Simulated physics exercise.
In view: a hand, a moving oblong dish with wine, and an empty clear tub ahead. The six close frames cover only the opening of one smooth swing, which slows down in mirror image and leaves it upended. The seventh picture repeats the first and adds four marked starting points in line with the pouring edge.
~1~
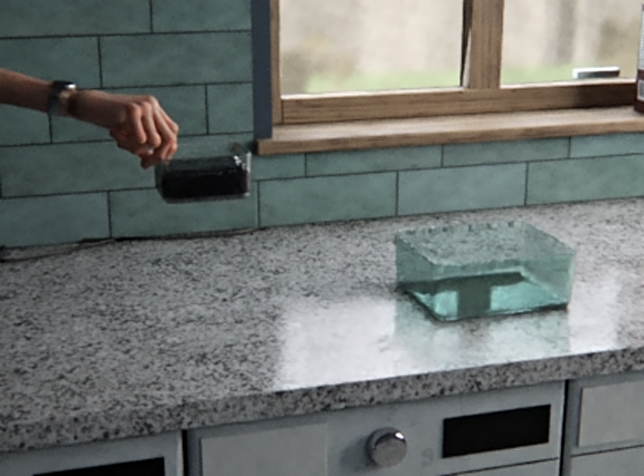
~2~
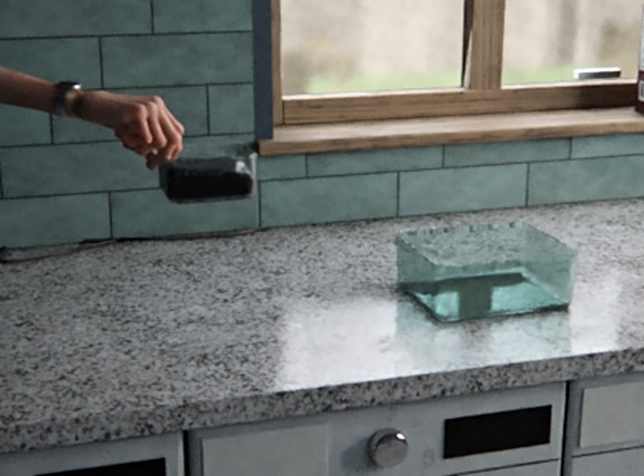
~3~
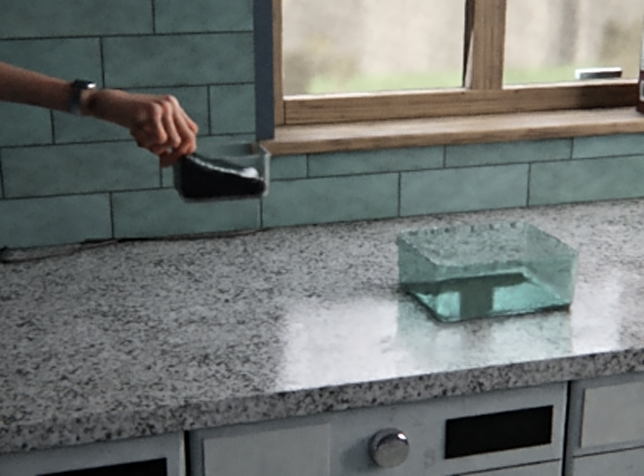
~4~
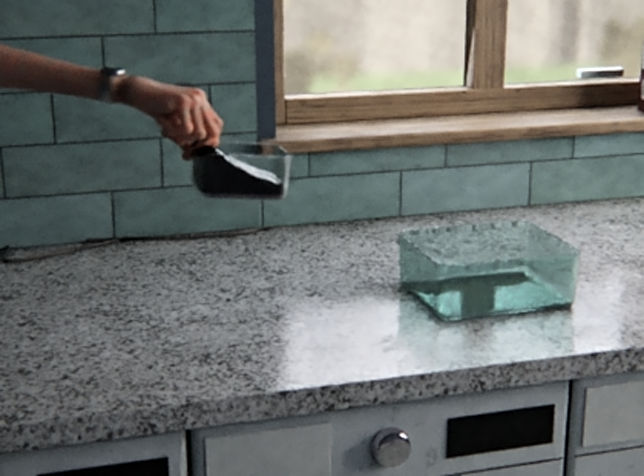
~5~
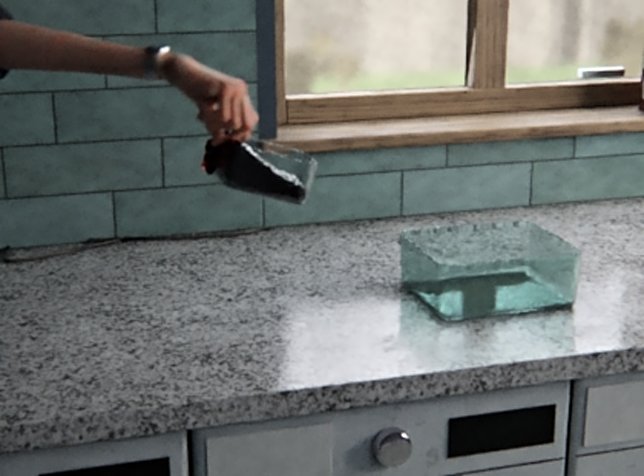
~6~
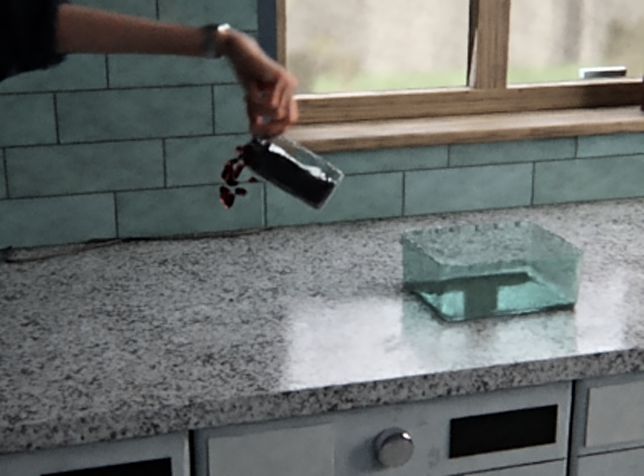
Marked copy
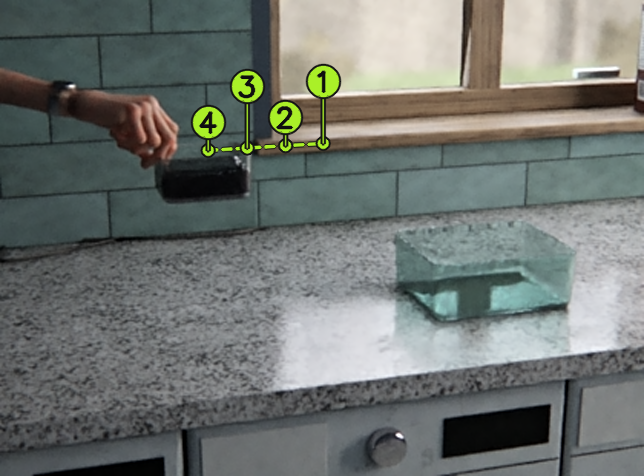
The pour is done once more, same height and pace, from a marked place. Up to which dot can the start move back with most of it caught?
4 is the one.
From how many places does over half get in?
All of the four.
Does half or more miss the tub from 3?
No, not at all.
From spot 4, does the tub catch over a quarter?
Yes.
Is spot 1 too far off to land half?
No, not at all.
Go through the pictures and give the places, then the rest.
Upright, lip at (243, 148); tub from (432, 320) to (569, 305); nothing has left yet, in the first picture.
Upright, lip at (248, 148); nothing has left yet, in the second picture.
Upright, lip at (262, 148); wine is over the rim, down to (179, 153), in the third picture.
Tipped about 6°, lip at (283, 150); wine is over the rim, down to (192, 153), in the fourth picture.
Tipped about 18°, lip at (309, 158); wine is over the rim, down to (208, 170), in the fifth picture.
Tipped about 34°, lip at (336, 168); wine is over the rim, down to (226, 203), in the sixth picture.
On the marked copy, 1 at (323, 143); 2 at (285, 145); 3 at (247, 148); 4 at (208, 150).
With 1, about 73 % lands in the tub, 6 % falls short and 21 % goes beside or beyond.
With 2, about 88 % lands in the tub, 10 % falls short and 3 % goes beside or beyond.
With 3, about 65 % lands in the tub, 12 % falls short and 22 % goes beside or beyond.
With 4, about 64 % lands in the tub, 23 % falls short and 13 % goes beside or beyond.
